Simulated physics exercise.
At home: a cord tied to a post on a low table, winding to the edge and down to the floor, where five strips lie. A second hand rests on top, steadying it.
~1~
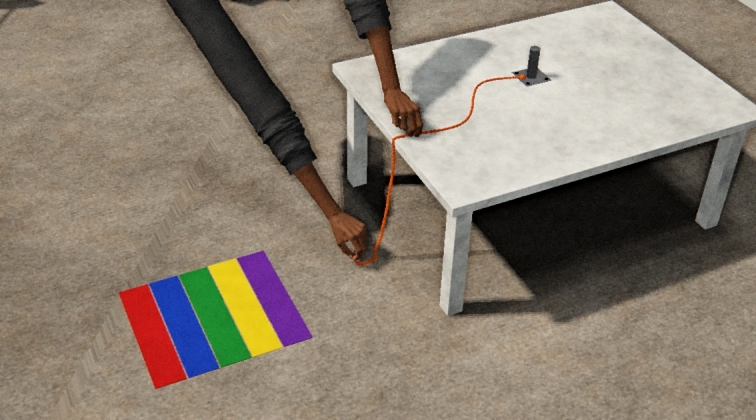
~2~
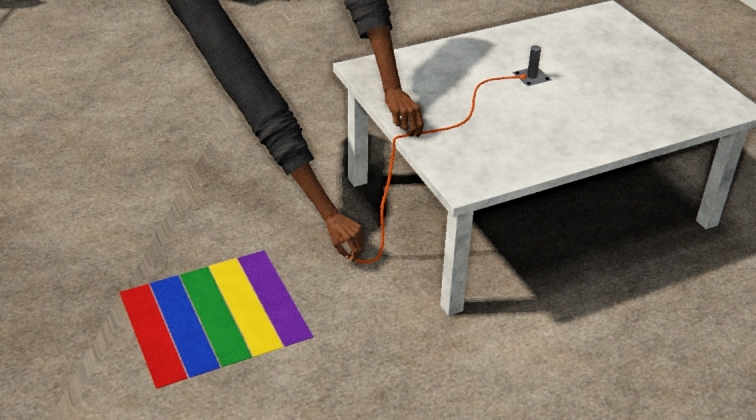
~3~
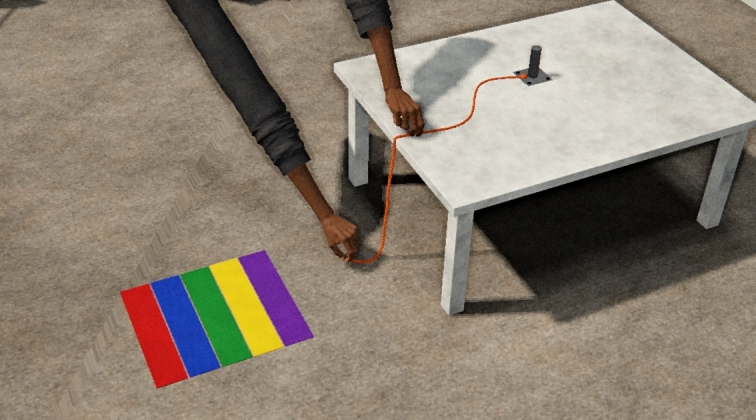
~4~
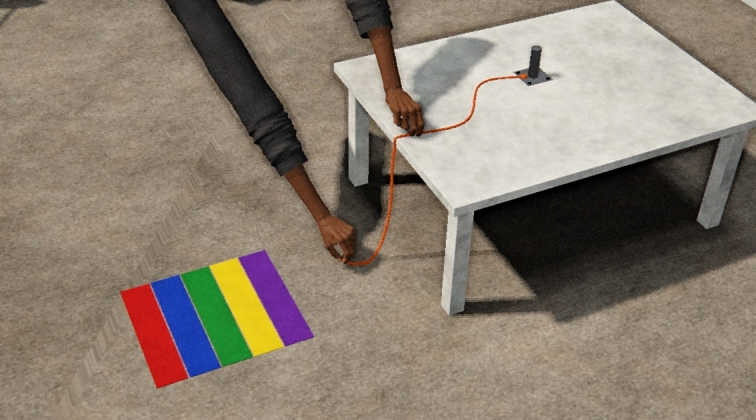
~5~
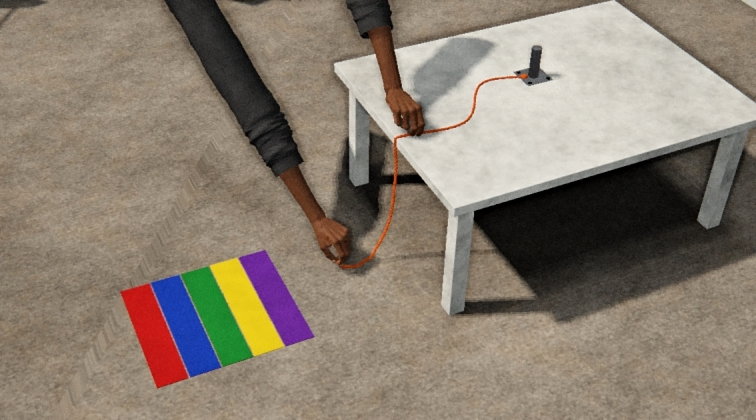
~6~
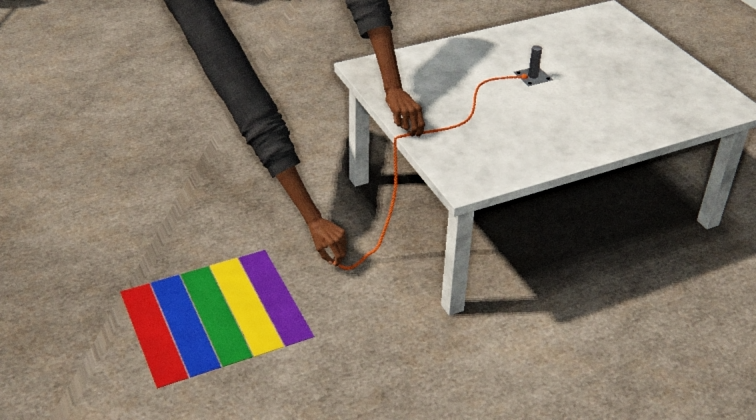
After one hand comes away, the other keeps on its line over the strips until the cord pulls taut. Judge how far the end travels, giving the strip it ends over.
It ends over the yellow strip.
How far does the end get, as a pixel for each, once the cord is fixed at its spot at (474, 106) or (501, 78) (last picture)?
I'd say about (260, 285) for the first and about (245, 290) for the second.
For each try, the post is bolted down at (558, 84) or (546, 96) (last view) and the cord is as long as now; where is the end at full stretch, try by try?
It would sit close to (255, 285) and then close to (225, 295).
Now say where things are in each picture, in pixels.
The first picture shows end (355, 257); purple (290, 325); yellow (259, 335); green (228, 345); blue (196, 355); red (164, 365).
The second picture shows end (351, 258); cord through (499, 79) (474, 103) (442, 130) (394, 151) (384, 201) (382, 249).
The third picture shows end (347, 259).
The fourth picture shows end (343, 260); cord through (499, 79) (474, 102) (443, 130) (394, 151) (391, 200) (378, 250).
The fifth picture shows end (338, 262).
The sixth picture shows end (334, 263); cord through (500, 79) (475, 102) (443, 130) (395, 151) (394, 199) (375, 250).
Early on, end near (293, 275); short of the strips.
Midway, end near (258, 286); over purple.
At the end of the slack, end near (238, 292); over yellow. Over yellow.
